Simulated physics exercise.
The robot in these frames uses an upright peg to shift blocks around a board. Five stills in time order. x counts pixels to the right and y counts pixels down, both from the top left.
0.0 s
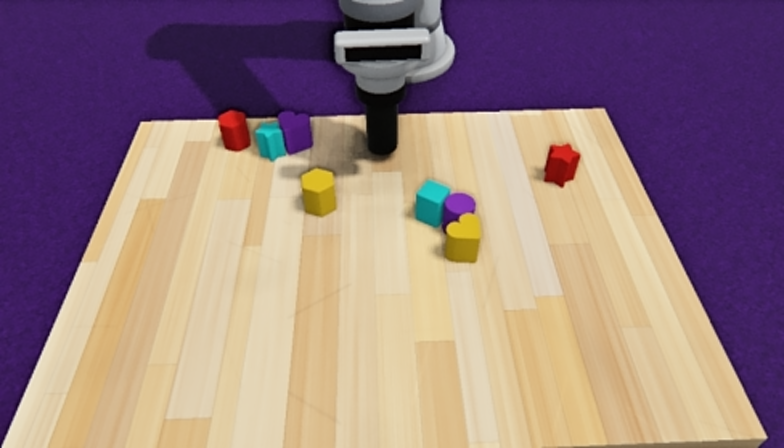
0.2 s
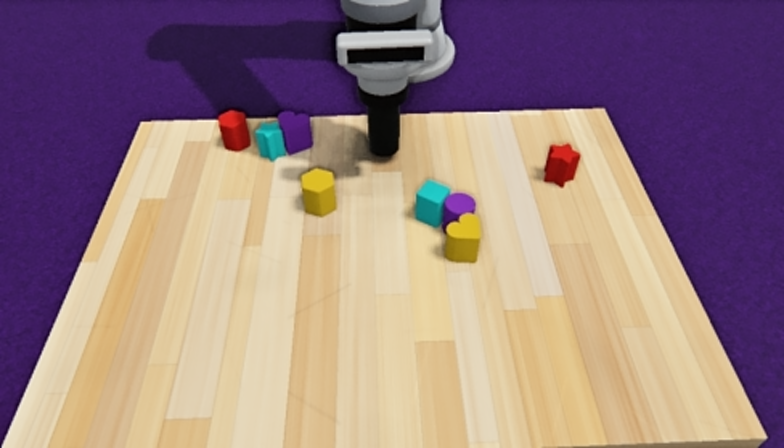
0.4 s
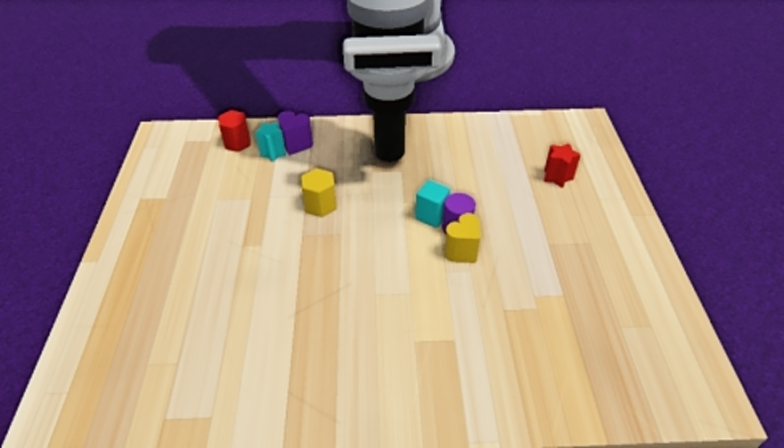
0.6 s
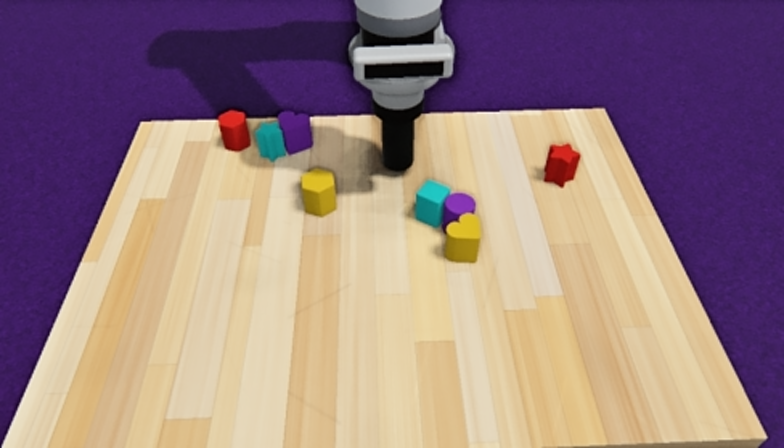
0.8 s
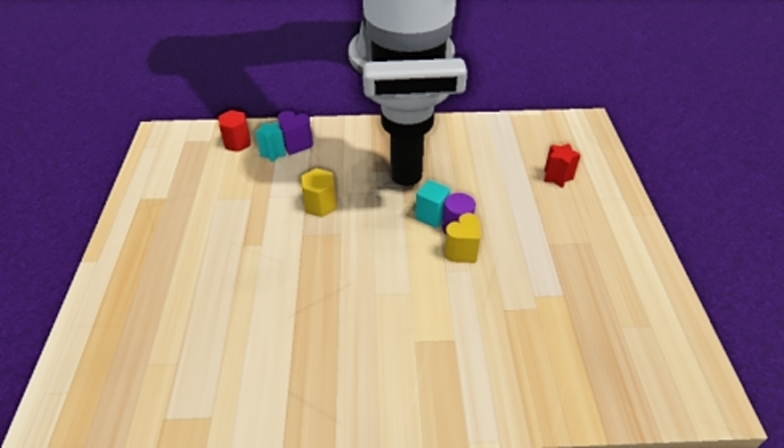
We see a robot's dark upright peg among scattered colored blocks on a wooden board. The peg moves a short way toward the viewer and slightly right, nearing the turquoise block beside the purple and yellow ones, while every block stays still.
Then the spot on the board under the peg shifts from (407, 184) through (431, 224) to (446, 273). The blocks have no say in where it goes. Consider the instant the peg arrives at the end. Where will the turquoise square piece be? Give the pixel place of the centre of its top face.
The spot you're after is about (480, 264) in the image.
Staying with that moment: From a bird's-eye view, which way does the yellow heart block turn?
From overhead, the rotation is counterclockwise.
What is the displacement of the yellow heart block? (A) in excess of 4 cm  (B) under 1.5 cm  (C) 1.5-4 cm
That would be A.
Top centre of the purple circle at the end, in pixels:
It will end up at (494, 224).
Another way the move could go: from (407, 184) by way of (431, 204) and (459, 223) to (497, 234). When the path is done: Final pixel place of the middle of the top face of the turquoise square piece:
The point I'd pick in the picture is (447, 218).
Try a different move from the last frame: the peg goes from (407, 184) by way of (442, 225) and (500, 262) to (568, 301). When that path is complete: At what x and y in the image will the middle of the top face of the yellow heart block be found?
Around (486, 262).
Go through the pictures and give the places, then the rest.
In the first frame, tip of the peg (382, 146), middles of tops, turquoise square piece (434, 190), purple circle (460, 202), yellow heart block (466, 227).
In the second frame, peg (384, 147), nothing pushed.
In the third frame, peg (390, 152), nothing pushed.
In the fourth frame, peg (398, 161), nothing pushed.
In the fifth frame, peg (407, 175), turquoise square piece (434, 190), purple circle (460, 202), yellow heart block (466, 227).
On the path given first. One third of the way, peg (424, 202); turquoise square piece (443, 205); purple circle (474, 212); yellow heart block (473, 233), turned 45° clockwise.
Two thirds of the way, peg (438, 231); turquoise square piece (463, 233); purple circle (494, 224); yellow heart block (490, 249), turned 25° clockwise.
At the end, peg (447, 265); turquoise square piece (480, 264), turned 15° anticlockwise; purple circle (494, 224); yellow heart block (510, 264), turned 35° anticlockwise.
